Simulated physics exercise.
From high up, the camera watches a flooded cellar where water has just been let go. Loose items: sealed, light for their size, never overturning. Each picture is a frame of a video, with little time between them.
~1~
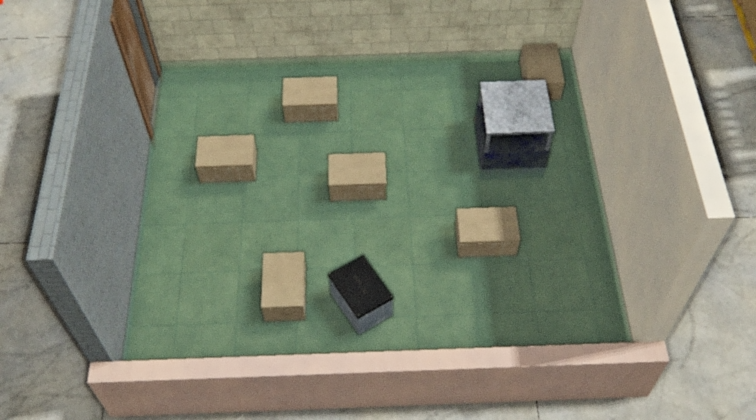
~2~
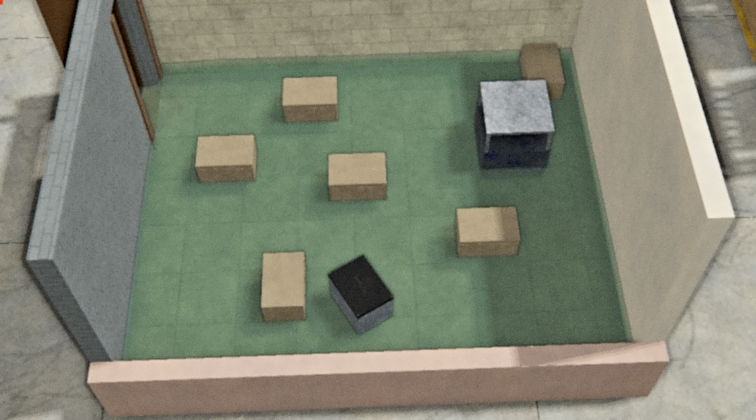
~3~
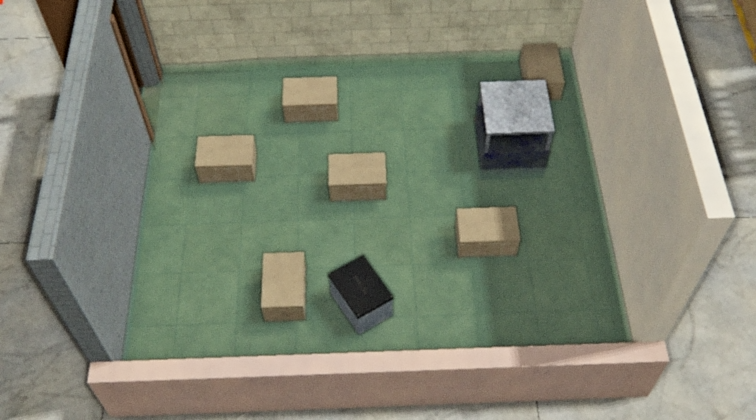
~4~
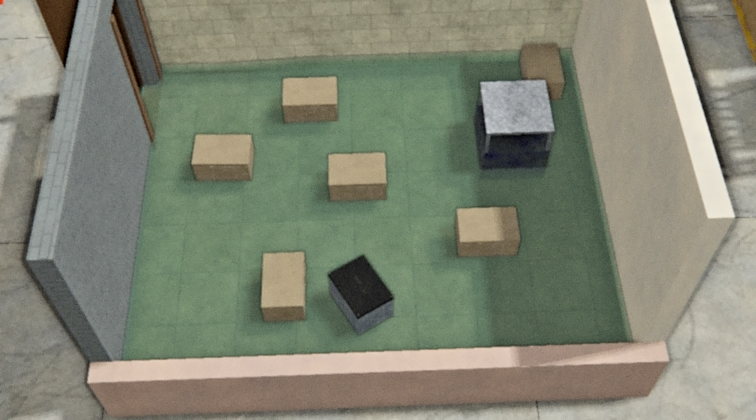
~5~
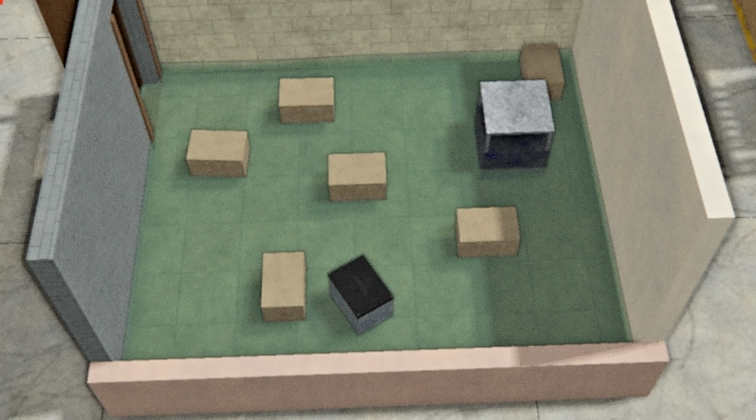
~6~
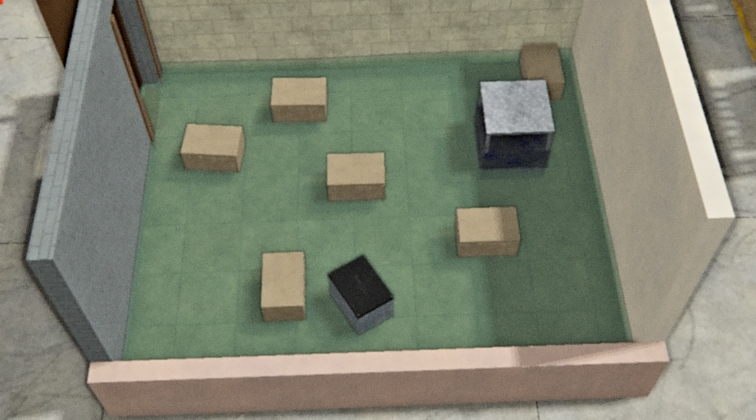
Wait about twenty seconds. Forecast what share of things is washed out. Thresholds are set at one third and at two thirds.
The outcome is mid-range, one to two thirds.
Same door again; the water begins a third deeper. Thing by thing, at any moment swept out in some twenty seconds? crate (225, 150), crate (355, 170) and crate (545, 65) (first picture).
One after the other: Carried outside, washed out, no.
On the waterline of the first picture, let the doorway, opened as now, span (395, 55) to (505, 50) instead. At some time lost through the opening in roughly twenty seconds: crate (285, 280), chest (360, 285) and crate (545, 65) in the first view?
Outcome for each, in the order asked: Not flushed / not flushed / flushed.
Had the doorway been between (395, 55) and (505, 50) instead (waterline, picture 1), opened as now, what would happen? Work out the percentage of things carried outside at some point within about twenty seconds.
60 per cent.
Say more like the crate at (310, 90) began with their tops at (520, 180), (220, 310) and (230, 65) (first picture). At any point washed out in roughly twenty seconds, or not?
Note - in order: Retained / retained / out of the scene.
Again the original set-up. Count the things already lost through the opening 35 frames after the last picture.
The number works out to 3.
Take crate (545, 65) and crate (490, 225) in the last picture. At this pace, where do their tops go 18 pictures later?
(517, 65) and (456, 218), roughly.
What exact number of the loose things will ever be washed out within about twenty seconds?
The count is 3.
A moment on, 0 of 7 are out; 7 afloat.
Next, 2 of 7 are out; 5 afloat.
Later, 3 of 7 are out; 4 afloat.
In the end, 3 of 7 are out; 4 afloat.
